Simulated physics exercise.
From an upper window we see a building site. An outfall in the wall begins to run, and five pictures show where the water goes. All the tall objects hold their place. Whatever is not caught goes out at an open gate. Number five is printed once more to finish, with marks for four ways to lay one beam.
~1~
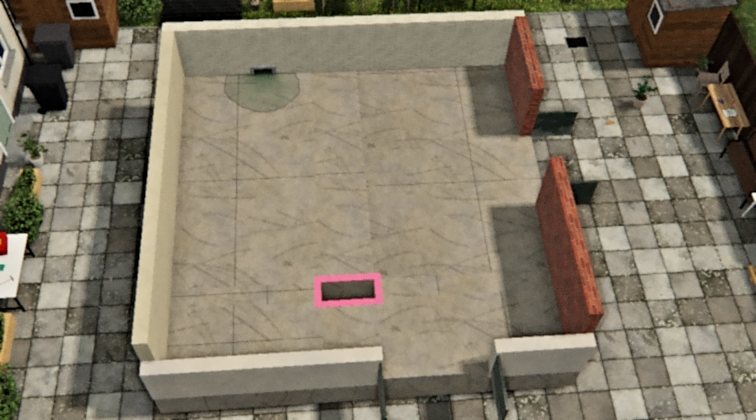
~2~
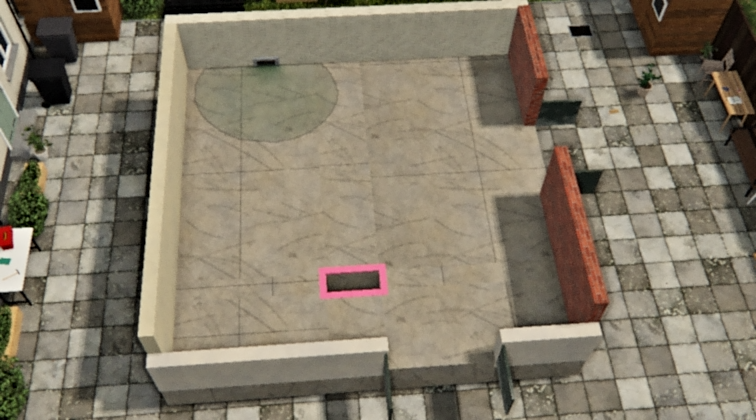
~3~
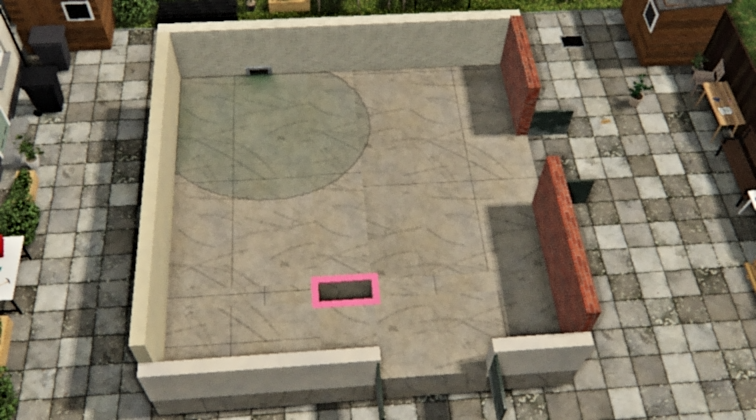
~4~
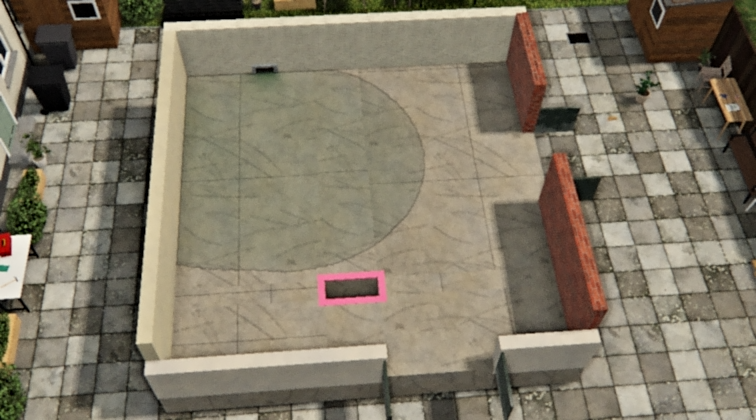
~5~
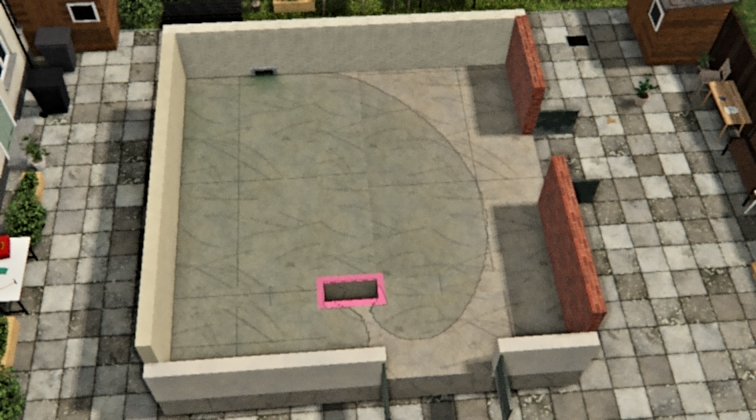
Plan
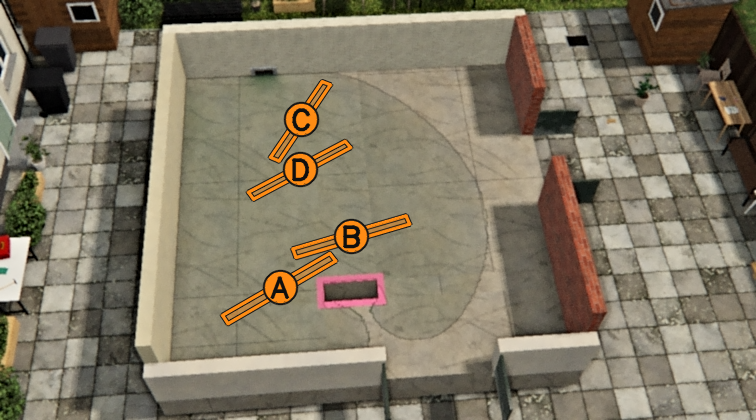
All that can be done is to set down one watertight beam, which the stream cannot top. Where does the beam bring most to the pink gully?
C is best.
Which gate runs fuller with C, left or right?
The left gate.
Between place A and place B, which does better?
The answer is A.
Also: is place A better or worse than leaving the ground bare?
It is worse.
On the marked copy, A from (225, 319) to (332, 257); B from (294, 253) to (407, 220); C from (274, 159) to (326, 83); D from (251, 195) to (347, 144).
With A, about 16 % of the stream runs into the pink gully, about 83 % out by the gates.
With B, about 11 % of the stream runs into the pink gully, about 88 % out by the gates.
With C, about 22 % of the stream runs into the pink gully, about 78 % out by the gates.
With D, about 14 % of the stream runs into the pink gully, about 86 % out by the gates.
